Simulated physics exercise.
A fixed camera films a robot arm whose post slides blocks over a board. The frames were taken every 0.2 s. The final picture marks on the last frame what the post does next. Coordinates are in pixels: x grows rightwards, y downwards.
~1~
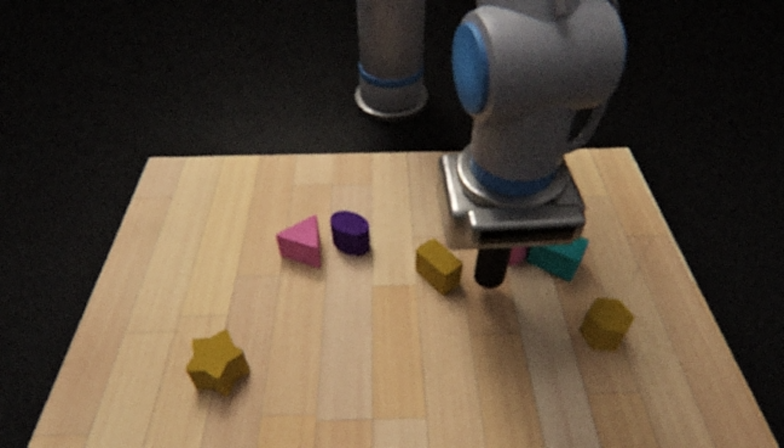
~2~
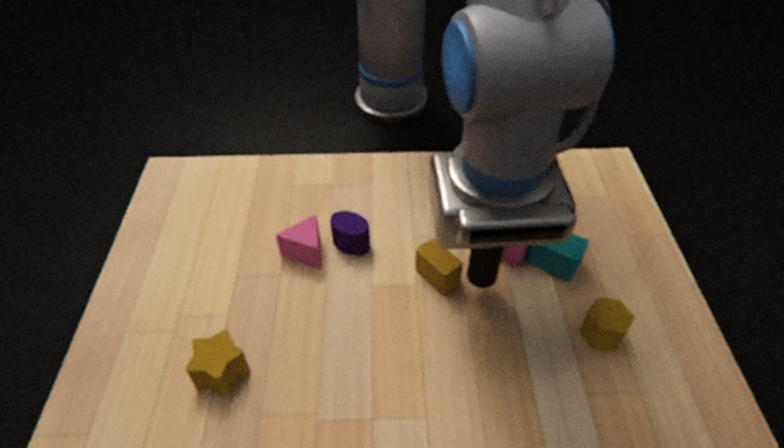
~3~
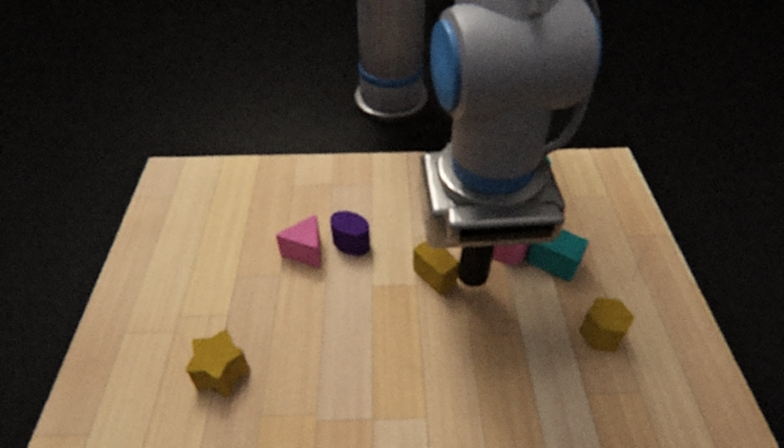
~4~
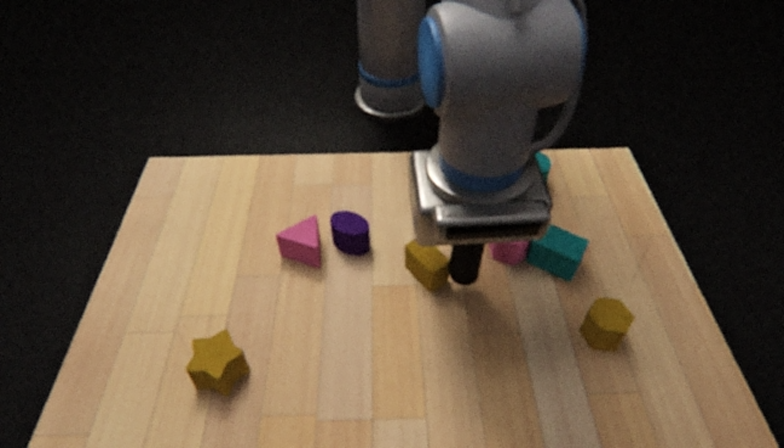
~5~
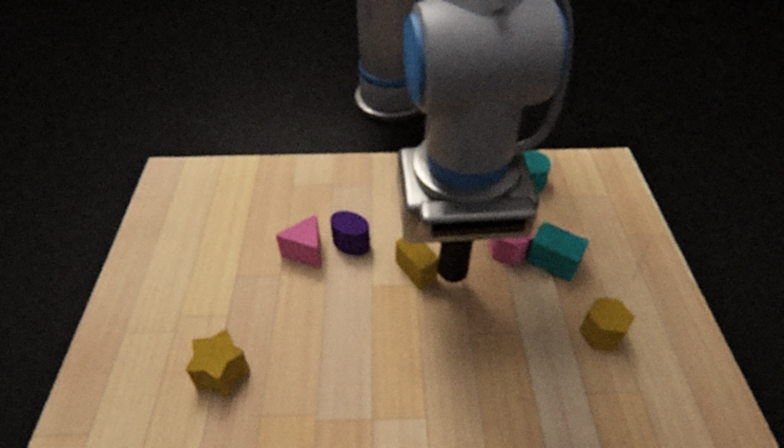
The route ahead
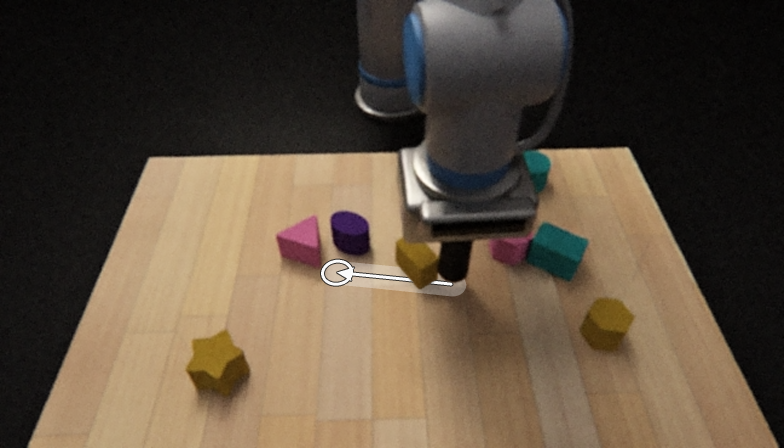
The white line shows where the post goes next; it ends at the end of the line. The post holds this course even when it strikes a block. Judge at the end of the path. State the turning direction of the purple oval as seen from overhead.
Looking down: Anticlockwise.
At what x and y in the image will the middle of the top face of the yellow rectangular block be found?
Around (368, 234).
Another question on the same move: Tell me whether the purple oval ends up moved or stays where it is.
It is shoved along.
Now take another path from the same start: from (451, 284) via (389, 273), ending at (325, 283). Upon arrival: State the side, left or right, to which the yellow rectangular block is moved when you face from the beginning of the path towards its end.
That's a shift to the right.
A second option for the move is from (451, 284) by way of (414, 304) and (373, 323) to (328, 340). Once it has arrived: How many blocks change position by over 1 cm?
That makes 1 block.
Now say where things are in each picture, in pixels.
The first picture shows lower end of the post (489, 277), tops of blocks, pink triangular block (303, 232), purple oval (350, 222), yellow rectangular block (439, 256).
The second picture shows post (482, 276), blocks as before.
The third picture shows post (473, 275), yellow rectangular block (436, 255).
The fourth picture shows post (464, 274), yellow rectangular block (427, 253).
The fifth picture shows post (453, 271), pink triangular block (303, 232), purple oval (350, 222), yellow rectangular block (417, 250).
The drawn path runs from (451, 284) to (337, 272).
What follows on the original path. One third of the way, post (411, 267); yellow rectangular block (386, 238), turned 35° clockwise.
Two thirds of the way, post (372, 263); purple oval (346, 217), turned 15° anticlockwise; yellow rectangular block (372, 234), turned 105° clockwise.
At the end, post (335, 259); pink triangular block not moved; purple oval (345, 213), turned 25° anticlockwise; yellow rectangular block (368, 234), turned 130° clockwise.
